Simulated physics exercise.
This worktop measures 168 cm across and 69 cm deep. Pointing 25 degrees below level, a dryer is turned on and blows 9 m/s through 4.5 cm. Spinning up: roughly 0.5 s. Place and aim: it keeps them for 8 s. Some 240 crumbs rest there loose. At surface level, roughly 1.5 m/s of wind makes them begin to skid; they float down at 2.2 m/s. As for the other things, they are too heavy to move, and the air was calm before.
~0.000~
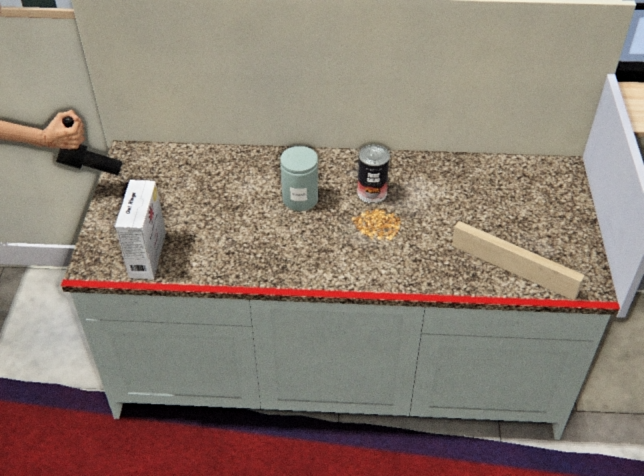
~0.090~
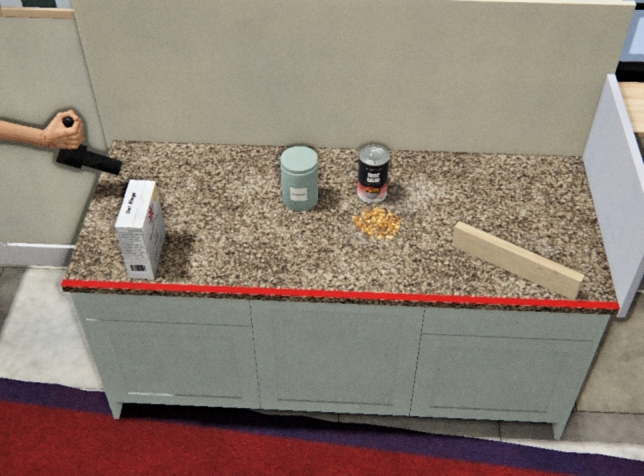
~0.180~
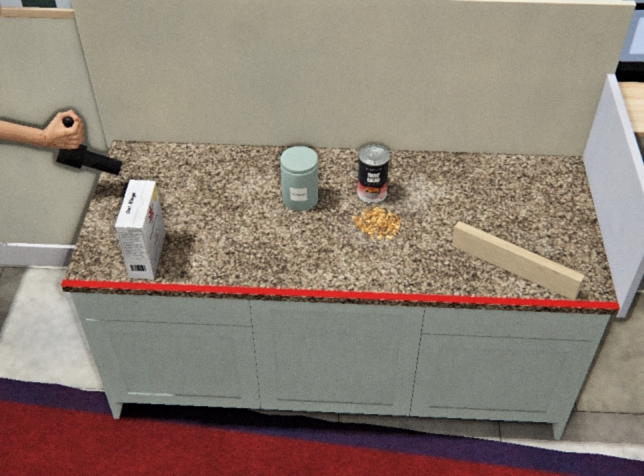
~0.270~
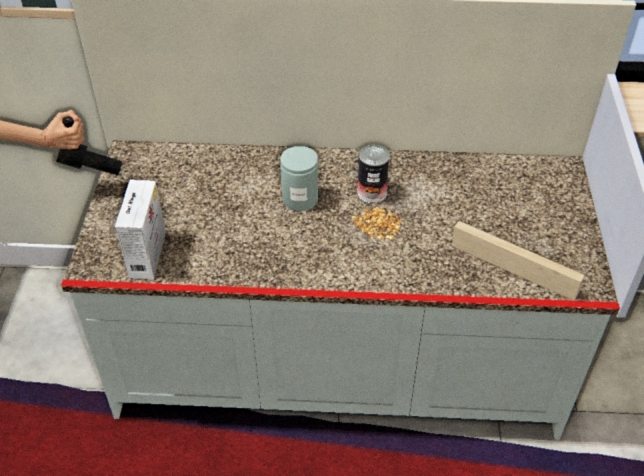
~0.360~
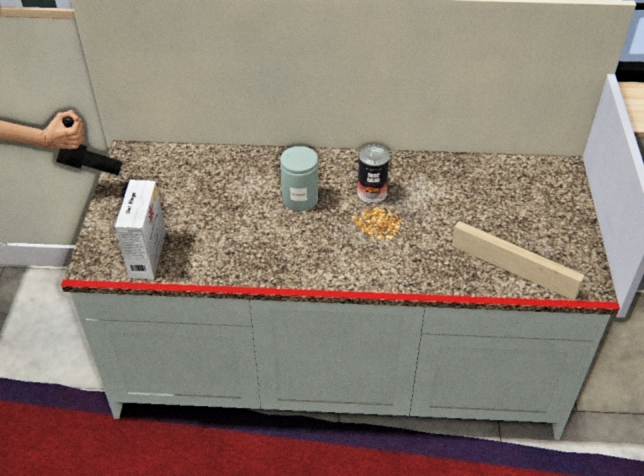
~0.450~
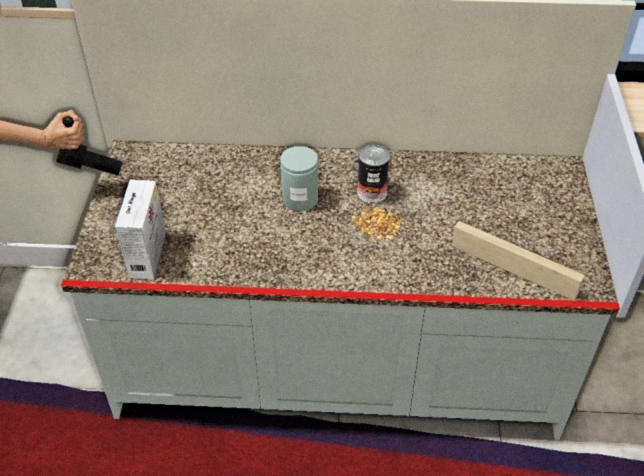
A hand at the left holds a black dryer over the end of a speckled brown worktop with a red front edge and grey-green cupboards, seen from above and in front. A white box stands at the left, a pale green jar and a dark tin near the middle, orange crumbs before the tin, and a pale wooden block at the right. Nothing visibly moves, the camera included.
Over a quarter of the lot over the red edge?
No. Most likely the tally past that edge holds at or under a quarter.
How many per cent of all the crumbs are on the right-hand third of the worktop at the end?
I'd estimate around 50 per cent.
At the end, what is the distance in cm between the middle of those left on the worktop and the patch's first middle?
I'd say around 15 cm.
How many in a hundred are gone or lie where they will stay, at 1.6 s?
Roughly 5 % of them.
After 1.6 s the count stands so, 0 % are over the red edge; the middle of those still in play is near (398, 227).
After 2.6 s the count stands so, 0 % are over the red edge; the middle of those still in play is near (413, 227).
After 4.4 s the count stands so, 0 % are over the red edge; the middle of those still in play is near (420, 228).
After 8.0 s, at the end, 0 % are over the red edge; the middle of those still in play is near (428, 228).
